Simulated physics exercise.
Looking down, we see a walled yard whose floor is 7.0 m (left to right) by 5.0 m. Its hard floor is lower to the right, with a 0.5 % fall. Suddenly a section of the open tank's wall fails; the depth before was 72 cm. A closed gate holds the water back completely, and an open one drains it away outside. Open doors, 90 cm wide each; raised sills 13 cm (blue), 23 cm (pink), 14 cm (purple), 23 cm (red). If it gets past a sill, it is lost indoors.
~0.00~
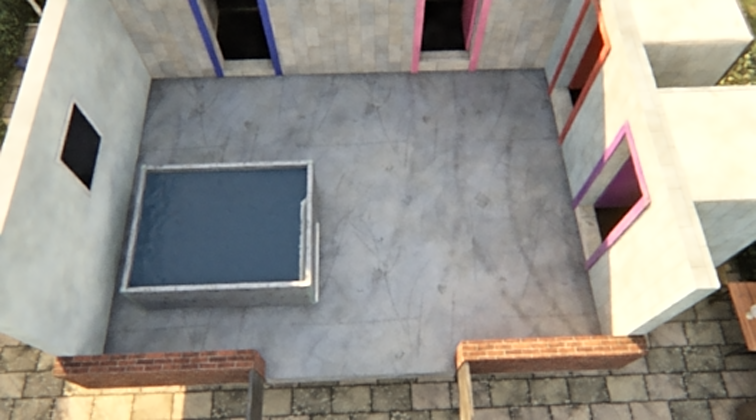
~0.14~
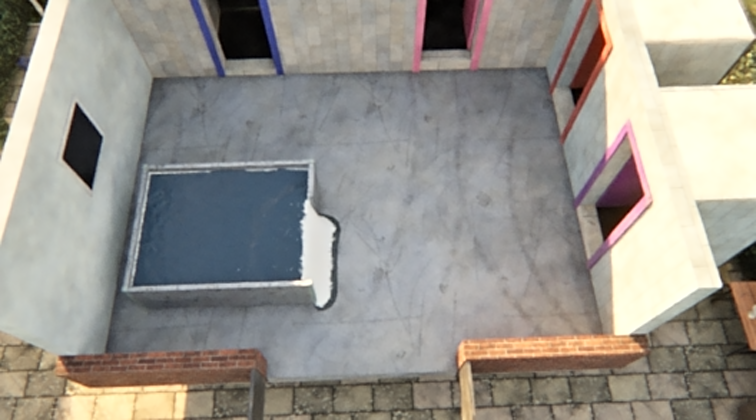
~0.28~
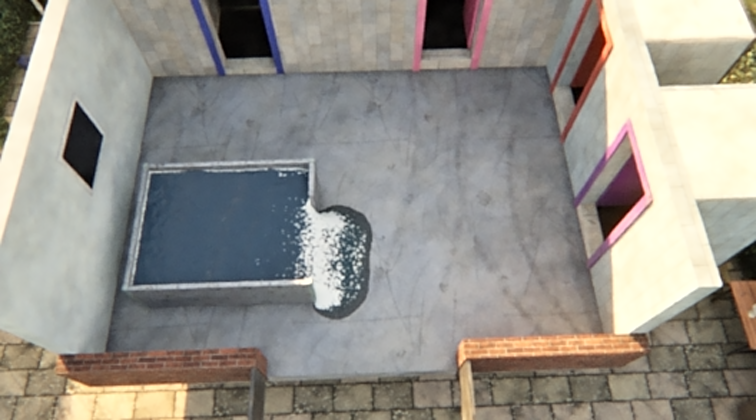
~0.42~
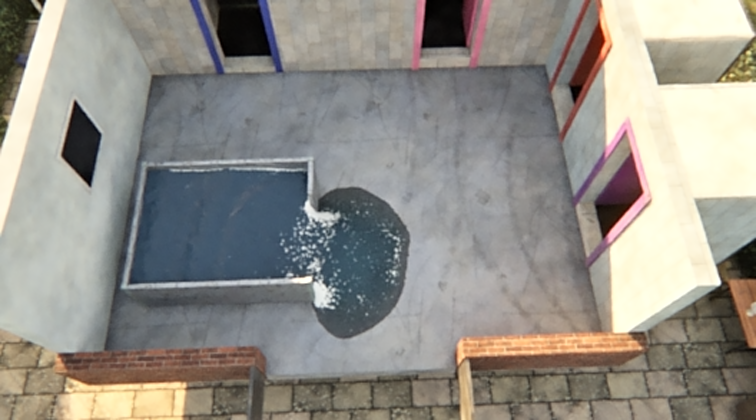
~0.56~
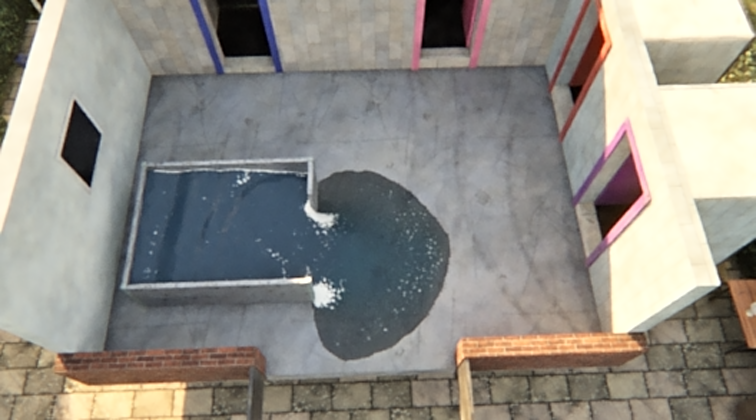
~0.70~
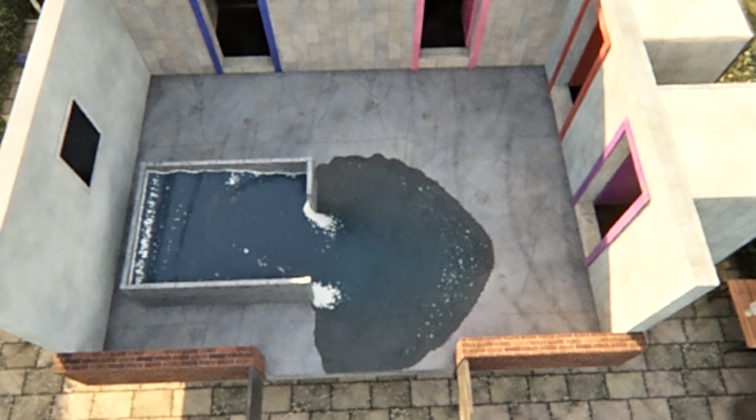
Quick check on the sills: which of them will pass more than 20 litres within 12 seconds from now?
For the blue door I'd say within the limit. For the pink door I'd say within the limit. For the purple door I'd say above the limit. For the red door I'd say within the limit.
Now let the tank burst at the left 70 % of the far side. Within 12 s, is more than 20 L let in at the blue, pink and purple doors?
Then it goes blue too high, pink fine, purple fine.
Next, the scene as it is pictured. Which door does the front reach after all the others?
Door: Blue.
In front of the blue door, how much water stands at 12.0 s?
Reading: Close to 12.0 cm.
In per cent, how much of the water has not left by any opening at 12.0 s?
Near 78 in a hundred is still there.
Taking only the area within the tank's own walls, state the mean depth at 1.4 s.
47 cm.
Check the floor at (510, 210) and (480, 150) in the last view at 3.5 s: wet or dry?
Soaked, soaked.
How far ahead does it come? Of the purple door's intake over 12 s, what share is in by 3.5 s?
Some 85 per cent by then.
After 1.4 s water covers 40 % of the floor and is deepest (38 cm) near (326, 269); blue door not reached, pink door not reached, purple door 21 cm at the sill, 4 L in, red door not reached.
After 2.2 s water covers 45 % of the floor and is deepest (42 cm) near (584, 345); blue door not reached, pink door not reached, purple door 29 cm at the sill, 51 L in, red door 13 cm at the sill, 0 L in.
After 3.5 s water covers 50 % of the floor and is deepest (28 cm) near (584, 345); blue door not reached, pink door 5 cm at the sill, 0 L in, purple door 22 cm at the sill, 138 L in, red door 15 cm at the sill, 0 L in.
After 7.0 s water covers 85 % of the floor and is deepest (18 cm) near (542, 78); blue door 4 cm at the sill, 0 L in, pink door 12 cm at the sill, 0 L in, purple door 12 cm at the sill, 160 L in, red door 16 cm at the sill, 0 L in.
After 12.0 s water covers 95 % of the floor and is deepest (12 cm) near (262, 120); blue door 12 cm at the sill, 0 L in, pink door 7 cm at the sill, 0 L in, purple door 8 cm at the sill, 160 L in, red door 8 cm at the sill, 0 L in.
